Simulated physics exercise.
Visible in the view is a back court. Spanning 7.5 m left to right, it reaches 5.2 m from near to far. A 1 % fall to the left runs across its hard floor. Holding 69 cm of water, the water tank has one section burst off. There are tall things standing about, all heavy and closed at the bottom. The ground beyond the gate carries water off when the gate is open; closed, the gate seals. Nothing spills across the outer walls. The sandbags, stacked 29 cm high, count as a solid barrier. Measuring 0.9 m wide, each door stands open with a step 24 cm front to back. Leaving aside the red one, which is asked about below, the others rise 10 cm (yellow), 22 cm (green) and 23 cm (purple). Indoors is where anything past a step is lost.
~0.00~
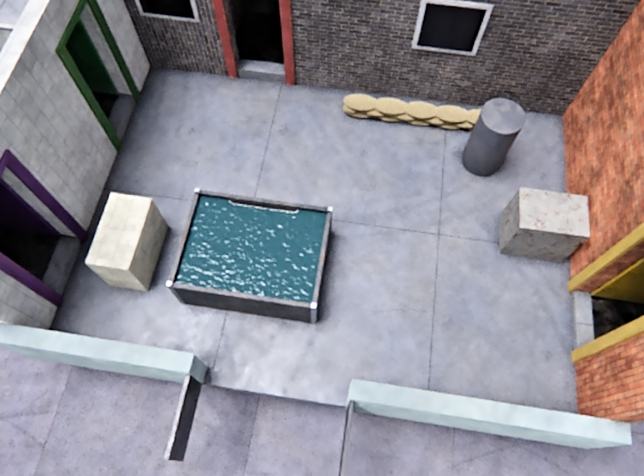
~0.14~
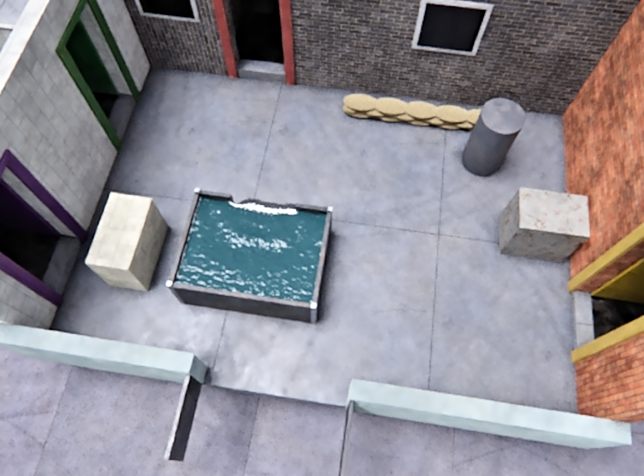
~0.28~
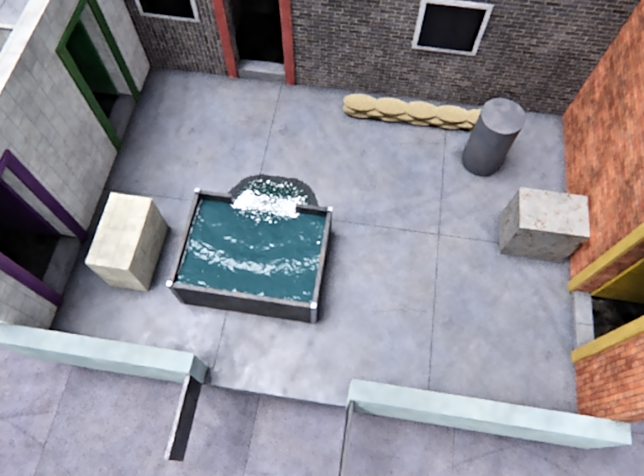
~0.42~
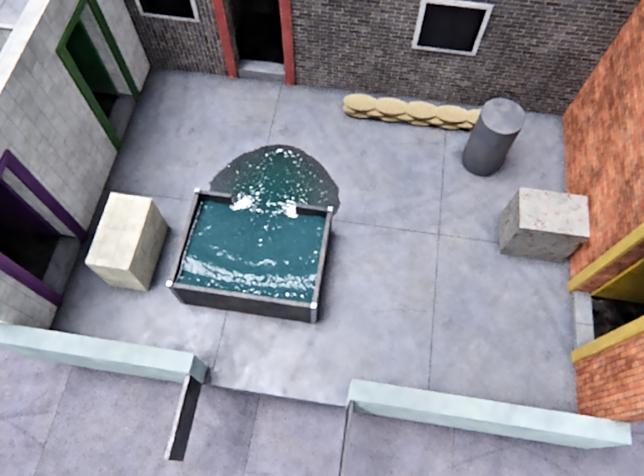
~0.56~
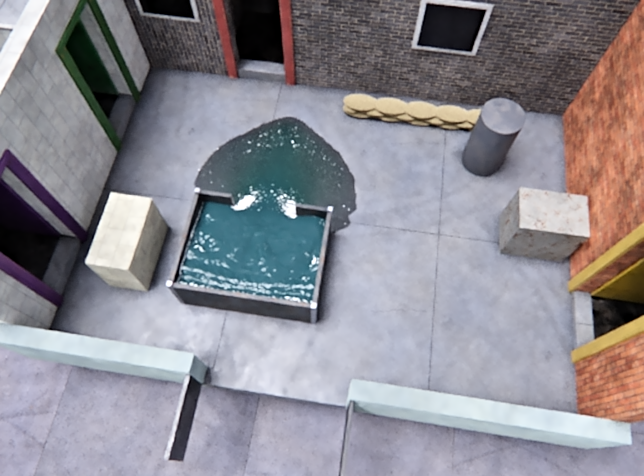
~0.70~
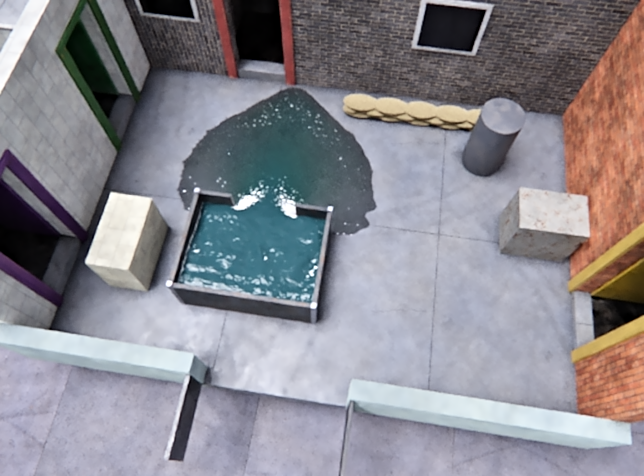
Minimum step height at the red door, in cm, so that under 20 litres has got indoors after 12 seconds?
Approx. 21.5 cm.
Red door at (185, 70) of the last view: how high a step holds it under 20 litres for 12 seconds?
Minimum: Close to 16 cm.
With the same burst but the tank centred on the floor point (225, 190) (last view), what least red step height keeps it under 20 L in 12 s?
Then about 34 centimetres at the least.
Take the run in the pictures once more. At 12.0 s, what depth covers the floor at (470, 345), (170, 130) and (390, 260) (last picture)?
First spot about 4 cm, second about 6 cm, third about 5 cm.
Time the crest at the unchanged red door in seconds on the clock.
Near 1.2 s.
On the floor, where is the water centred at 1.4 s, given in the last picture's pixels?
Centre of the water: Approx. (269, 215) px.
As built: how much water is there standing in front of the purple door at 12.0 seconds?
Depth: Near 10.0 cm.
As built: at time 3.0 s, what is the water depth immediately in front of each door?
In cm: Yellow 0, red 17, green 13, purple 0.
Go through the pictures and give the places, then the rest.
The first frame shows still water, 69 cm deep, in the water tank at (253, 248); the red door at (256, 37) is dry.
In the second frame, water pours out on the far side and has run 0.4 m, to a hidden place; about 10 cm deep outside, 69 cm at the back.
In the third frame, the front is at (265, 179), 0.8 m from the gap on the far side; 0.9 m2 of floor is wet, 68 cm left at the back.
In the fourth frame, the gap is on the far side, the front 1.4 m out at (276, 150); the back of the water tank holds 61 cm.
In the fifth frame, the gap is on the far side, the front 2.0 m out at (286, 122); the back of the water tank holds 58 cm.
In the sixth frame, the gap is on the far side, the front 2.7 m out at (292, 92); the back of the water tank holds 57 cm; the red door at (256, 37), 3.0 m from the gap, is still 0.5 m from the nearest water.
After 1.4 s water covers 25 % of the floor, deepest (32 cm) near (342, 96); 27 cm at the red door, 4 litres in over its 21 cm step.
After 3.0 s water covers 40 % of the floor, deepest (26 cm) near (149, 72); 17 cm at the red door, 21 litres in over its 21 cm step.
After 12.0 s water covers 90 % of the floor, deepest (10 cm) near (46, 340); 7 cm at the red door, 22 litres in over its 21 cm step.
At the red door as built, the water arrived by 0.9 s and peaked near 28 cm at 1.2 s.
With a step of 19.5 cm, 32 litres would have come in within the 12 s; with 27 cm, 2 litres. So under 20 litres takes about 21.5 cm.
